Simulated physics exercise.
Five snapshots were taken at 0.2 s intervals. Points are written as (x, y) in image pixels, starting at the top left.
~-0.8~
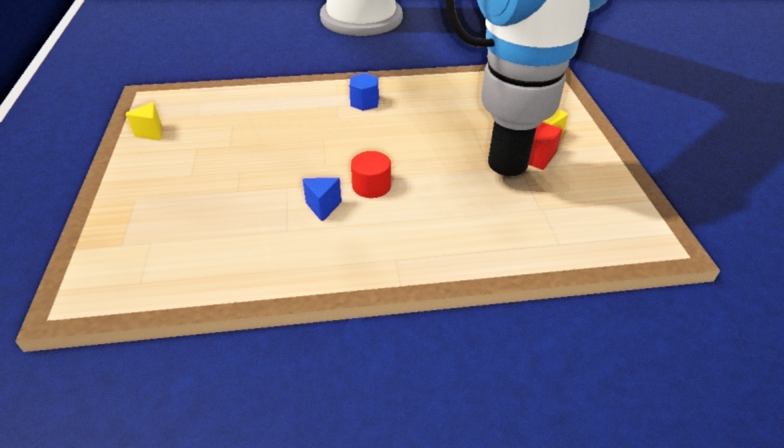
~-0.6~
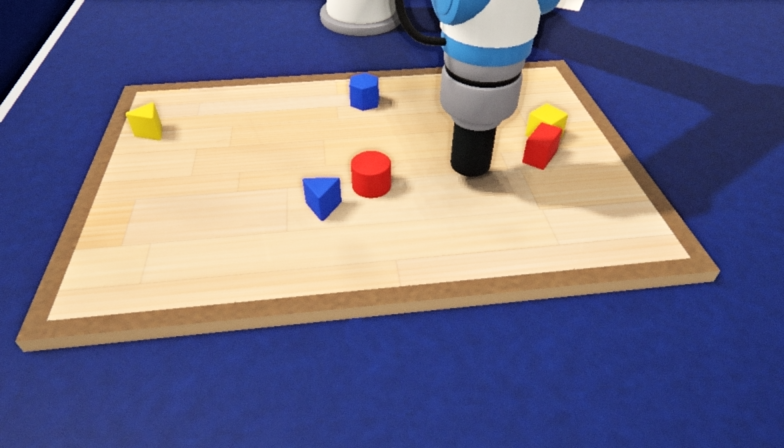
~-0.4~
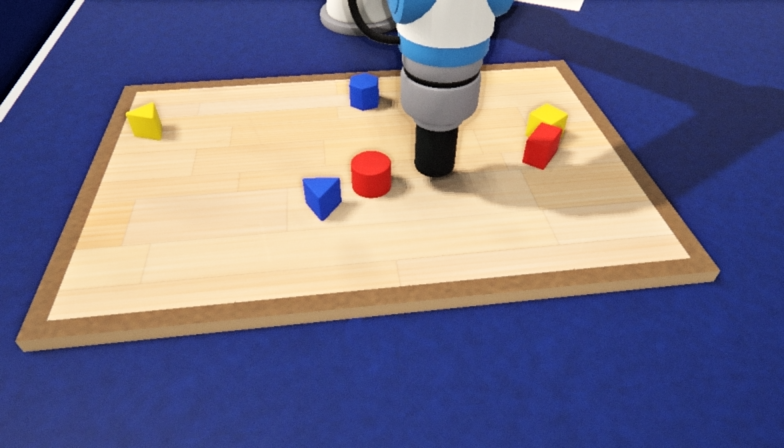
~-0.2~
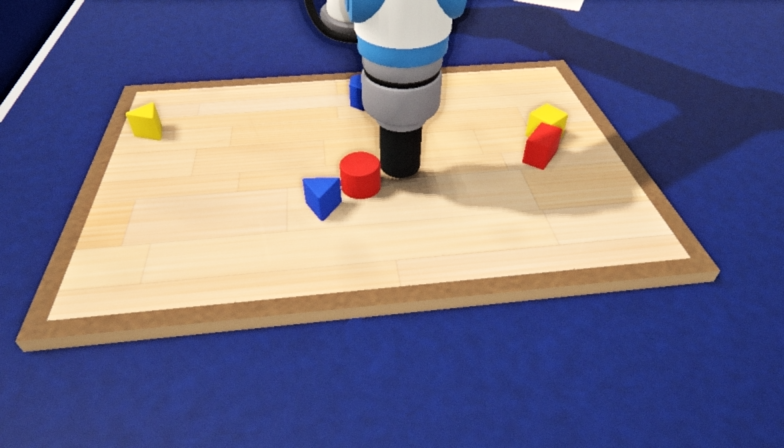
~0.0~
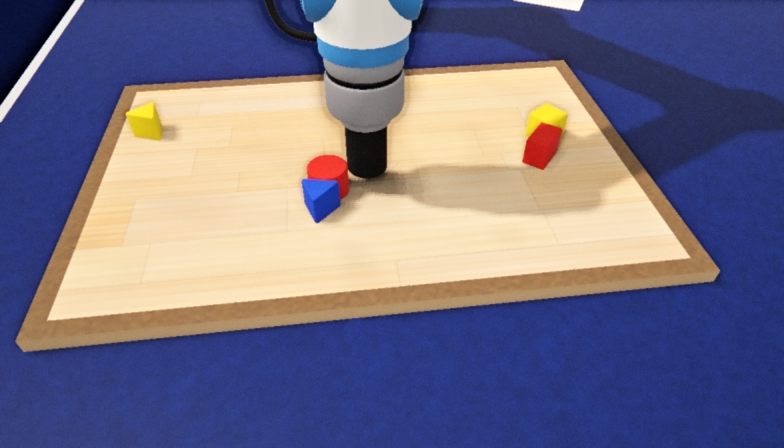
The clip shows a robot arm with a black tip moving left across a wooden board of red, blue and yellow blocks, then pushing the red round block left until it sits against the blue three-sided block.
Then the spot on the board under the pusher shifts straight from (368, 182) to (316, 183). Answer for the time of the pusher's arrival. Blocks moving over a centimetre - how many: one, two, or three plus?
One block, no more.
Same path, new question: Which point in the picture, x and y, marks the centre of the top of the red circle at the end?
Its top middle is near (276, 173).
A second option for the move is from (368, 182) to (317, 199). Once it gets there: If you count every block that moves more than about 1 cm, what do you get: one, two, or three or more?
I count two.
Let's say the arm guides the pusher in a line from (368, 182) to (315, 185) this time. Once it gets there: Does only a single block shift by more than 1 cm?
Yes, it checks out.
On the path given first. Halfway along, pusher (341, 168); blue three-sided block (315, 188), turned 15° anticlockwise; red circle (300, 169).
At the end, pusher (314, 168); blue three-sided block (315, 188), turned 15° anticlockwise; red circle (276, 173).
